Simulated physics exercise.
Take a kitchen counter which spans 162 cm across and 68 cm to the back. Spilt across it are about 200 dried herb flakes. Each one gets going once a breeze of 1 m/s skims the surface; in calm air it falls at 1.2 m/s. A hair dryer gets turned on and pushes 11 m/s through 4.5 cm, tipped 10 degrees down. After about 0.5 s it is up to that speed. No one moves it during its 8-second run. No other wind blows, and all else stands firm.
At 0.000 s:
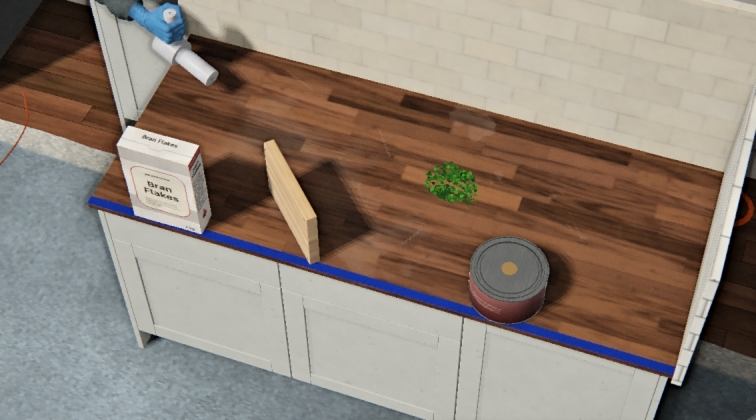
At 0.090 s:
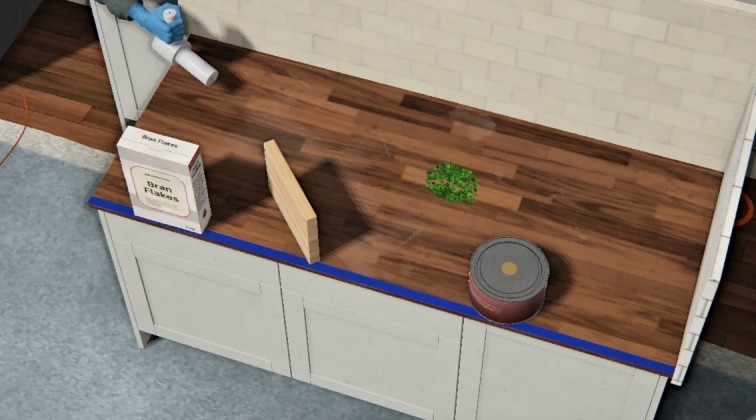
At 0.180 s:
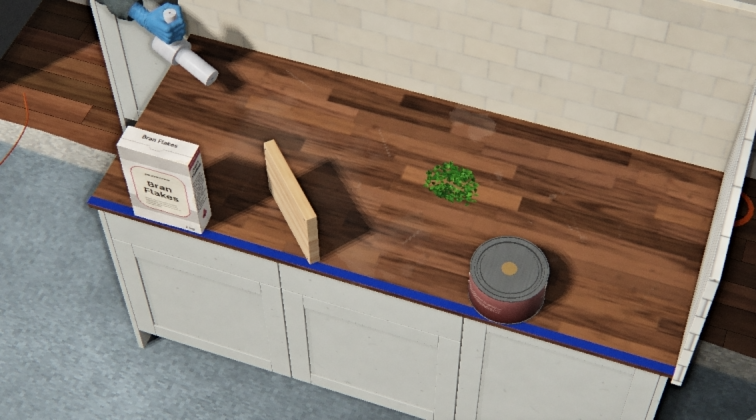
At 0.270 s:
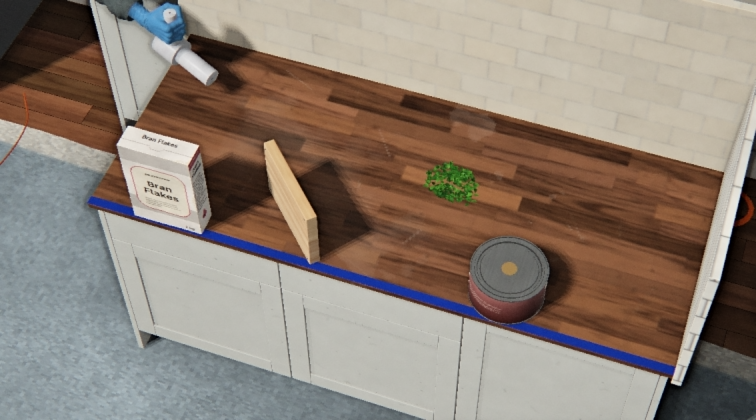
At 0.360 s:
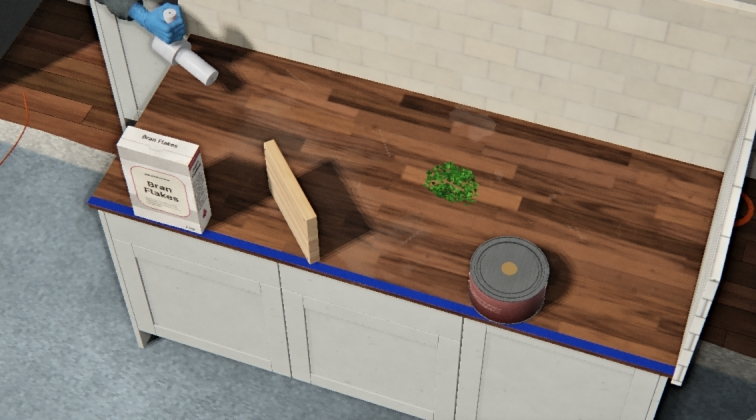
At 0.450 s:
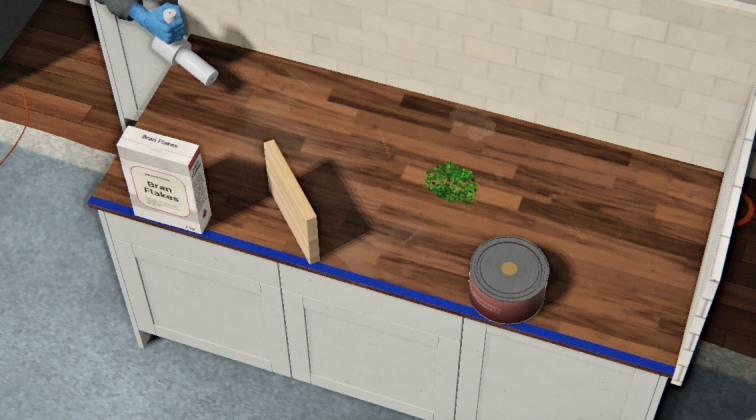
On a wooden kitchen counter, a blue-gloved hand or gripper held a white hair dryer at the back left, while a Bran Flakes box, a board, green herb flakes and a large tin all stayed still.
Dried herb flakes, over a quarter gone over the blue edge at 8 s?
I reckon that edge claims no more than a quarter of the pile.
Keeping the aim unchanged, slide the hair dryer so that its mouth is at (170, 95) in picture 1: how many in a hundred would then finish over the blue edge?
Near 0 per cent.
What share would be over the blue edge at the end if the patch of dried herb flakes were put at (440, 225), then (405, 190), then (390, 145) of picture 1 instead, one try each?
First try near 30 %, second near 20 %, third near 0 %.
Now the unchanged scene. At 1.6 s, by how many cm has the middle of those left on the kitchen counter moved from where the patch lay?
Roughly 70 centimetres.
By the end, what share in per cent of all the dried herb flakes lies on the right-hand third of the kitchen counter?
Roughly 100 %.
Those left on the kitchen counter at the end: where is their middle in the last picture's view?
Look near pixel (702, 247) of the last view.
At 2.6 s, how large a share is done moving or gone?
About 20 per cent.
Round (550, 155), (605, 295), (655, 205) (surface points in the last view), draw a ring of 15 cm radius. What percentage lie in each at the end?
In order: About 0 %, then 0 %, then 20 %.
After 1.6 s the count stands so, 2 % are over the blue edge; the middle of those still in play is near (691, 253).
After 2.6 s the count stands so, 2 % are over the blue edge; the middle of those still in play is near (702, 248).
After 4.4 s the count stands so, 2 % are over the blue edge; the middle of those still in play is near (702, 248).
After 8.0 s, at the end, 2 % are over the blue edge; the middle of those still in play is near (702, 247).
